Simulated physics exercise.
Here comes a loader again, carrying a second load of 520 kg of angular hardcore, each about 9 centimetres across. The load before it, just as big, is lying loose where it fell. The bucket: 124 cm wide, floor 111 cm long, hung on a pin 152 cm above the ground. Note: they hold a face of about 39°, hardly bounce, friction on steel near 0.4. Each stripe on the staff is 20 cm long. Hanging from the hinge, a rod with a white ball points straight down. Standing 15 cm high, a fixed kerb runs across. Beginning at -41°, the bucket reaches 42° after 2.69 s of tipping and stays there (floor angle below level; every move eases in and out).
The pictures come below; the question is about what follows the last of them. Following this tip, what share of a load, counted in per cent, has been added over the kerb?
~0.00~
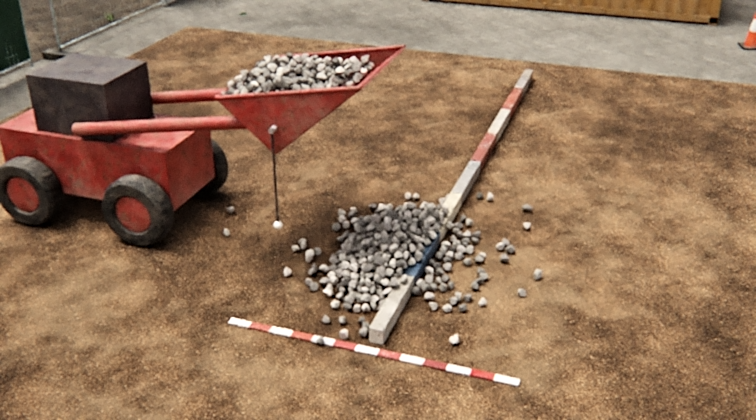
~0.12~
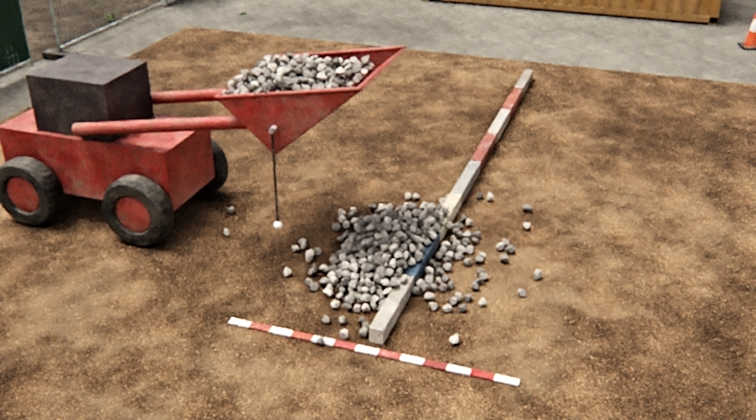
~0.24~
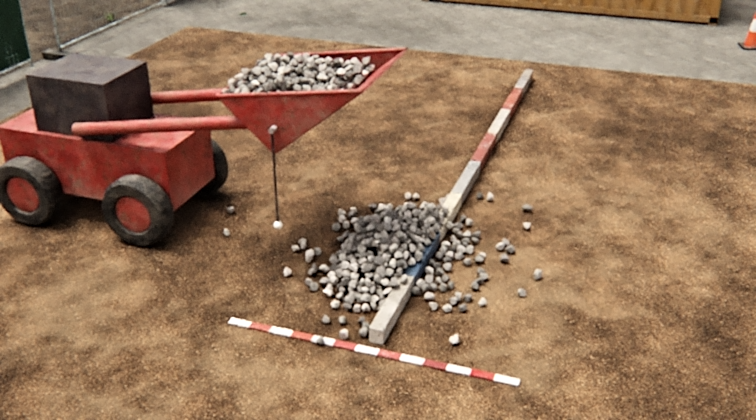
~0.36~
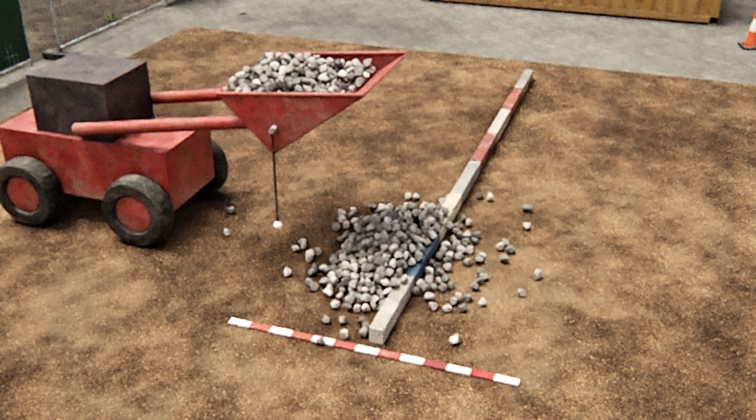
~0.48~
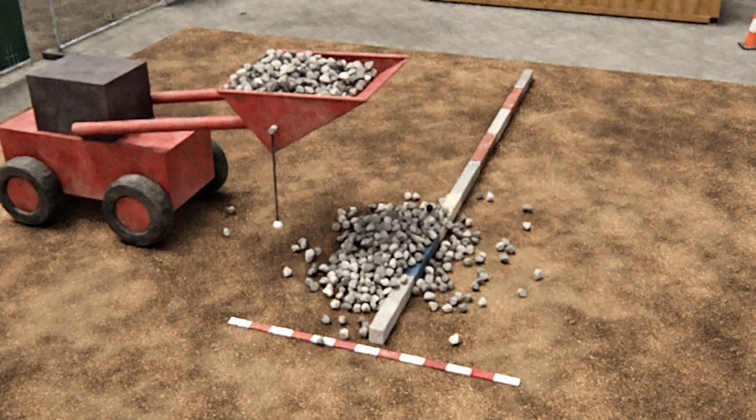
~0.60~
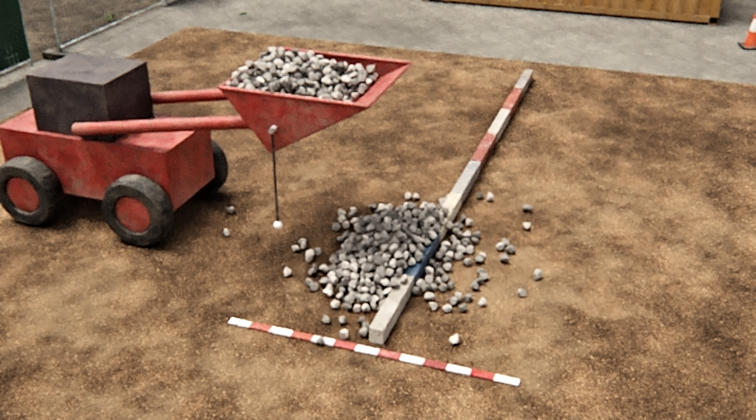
33 per cent, roughly.
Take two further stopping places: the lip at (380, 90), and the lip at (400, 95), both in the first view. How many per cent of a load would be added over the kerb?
The first position would add some 65 per cent, the second some 90.
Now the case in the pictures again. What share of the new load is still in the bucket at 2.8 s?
Estimate: 20 % remaining inside, roughly.
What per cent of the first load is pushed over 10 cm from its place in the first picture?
Around 10 in a hundred.
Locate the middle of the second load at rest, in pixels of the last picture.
In the last view, somewhere near (401, 243).
After 2.0 s the floor is at 29°; in per cent of one load, 99 in the bucket, 91 on this side of the kerb, 10 over the kerb; the foremost stones are at (515, 255).
After 2.8 s the floor is at 42°; in per cent of one load, 20 in the bucket, 159 on this side of the kerb, 21 over the kerb; the foremost stones are at (515, 255).
After 3.1 s the floor is at 42°; in per cent of one load, 0 in the bucket, 164 on this side of the kerb, 36 over the kerb; the foremost stones are at (519, 255).
After 6.0 s the floor is at 42°; in per cent of one load, 0 in the bucket, 157 on this side of the kerb, 44 over the kerb; the foremost stones are at (519, 269). Net gain over the kerb, 33.
